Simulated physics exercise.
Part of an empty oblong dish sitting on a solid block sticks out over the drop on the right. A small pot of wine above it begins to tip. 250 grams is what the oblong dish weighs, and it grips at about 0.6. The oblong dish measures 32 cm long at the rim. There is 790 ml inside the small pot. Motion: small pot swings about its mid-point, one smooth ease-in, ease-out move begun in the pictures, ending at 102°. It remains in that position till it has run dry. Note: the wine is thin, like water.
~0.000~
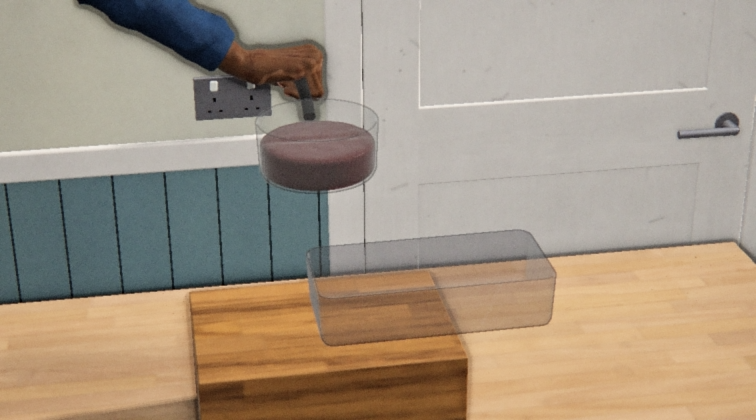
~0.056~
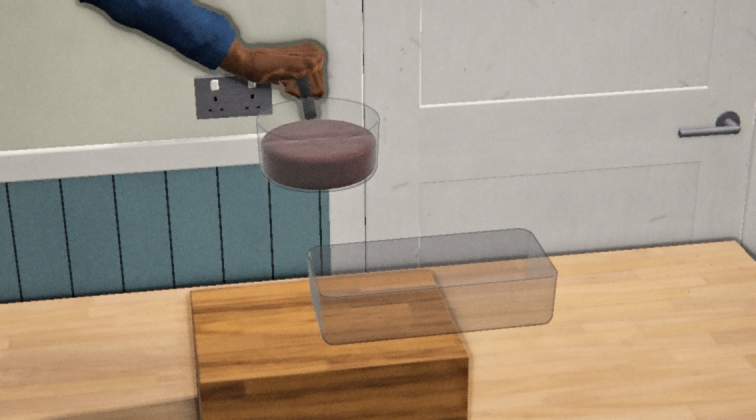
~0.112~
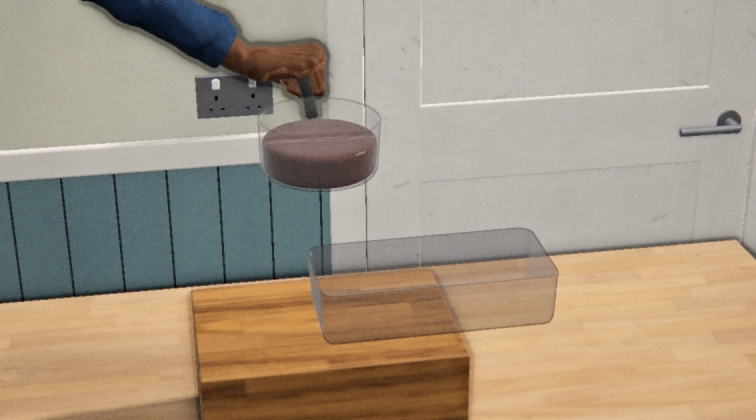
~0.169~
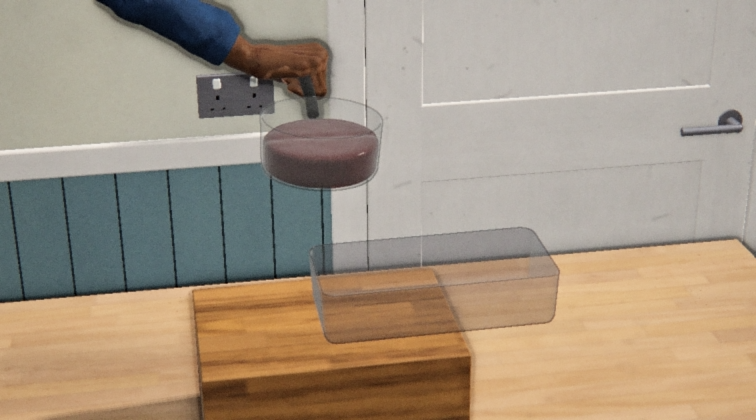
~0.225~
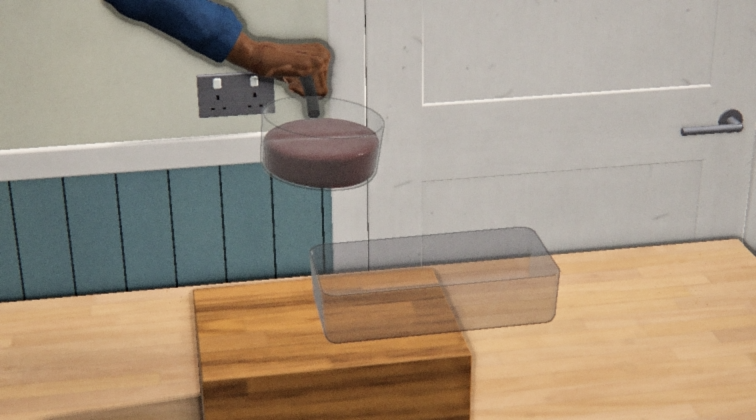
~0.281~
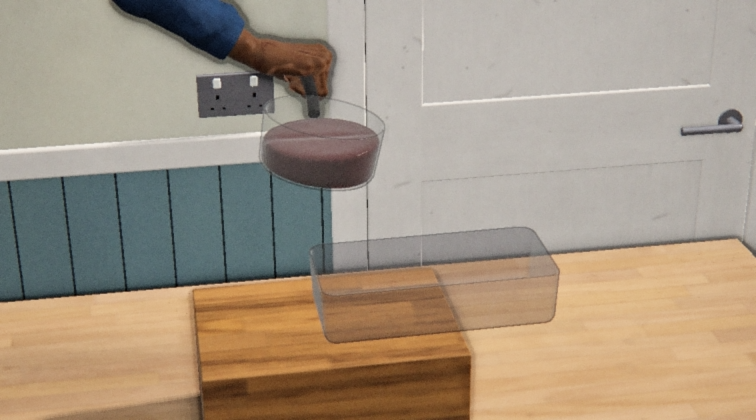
A small clear pot of wine tilts slightly to the right above an empty oblong dish.
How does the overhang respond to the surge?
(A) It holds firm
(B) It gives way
A, it holds firm.
After 0.75 s the tilt is 60° and 67 per cent is still to pour; the oblong dish lies level with 4 per cent in it.
After 1.10 s the tilt is 93° and 15 per cent is still to pour; the oblong dish lies level with 68 per cent in it.
After 1.46 s the tilt is 102° and 1 per cent is still to pour; the oblong dish lies level with 95 per cent in it.
After 1.85 s the tilt is 102° and 0 per cent is still to pour; the oblong dish lies level with 98 per cent in it.
In the end the oblong dish lies level with 98 per cent in it.
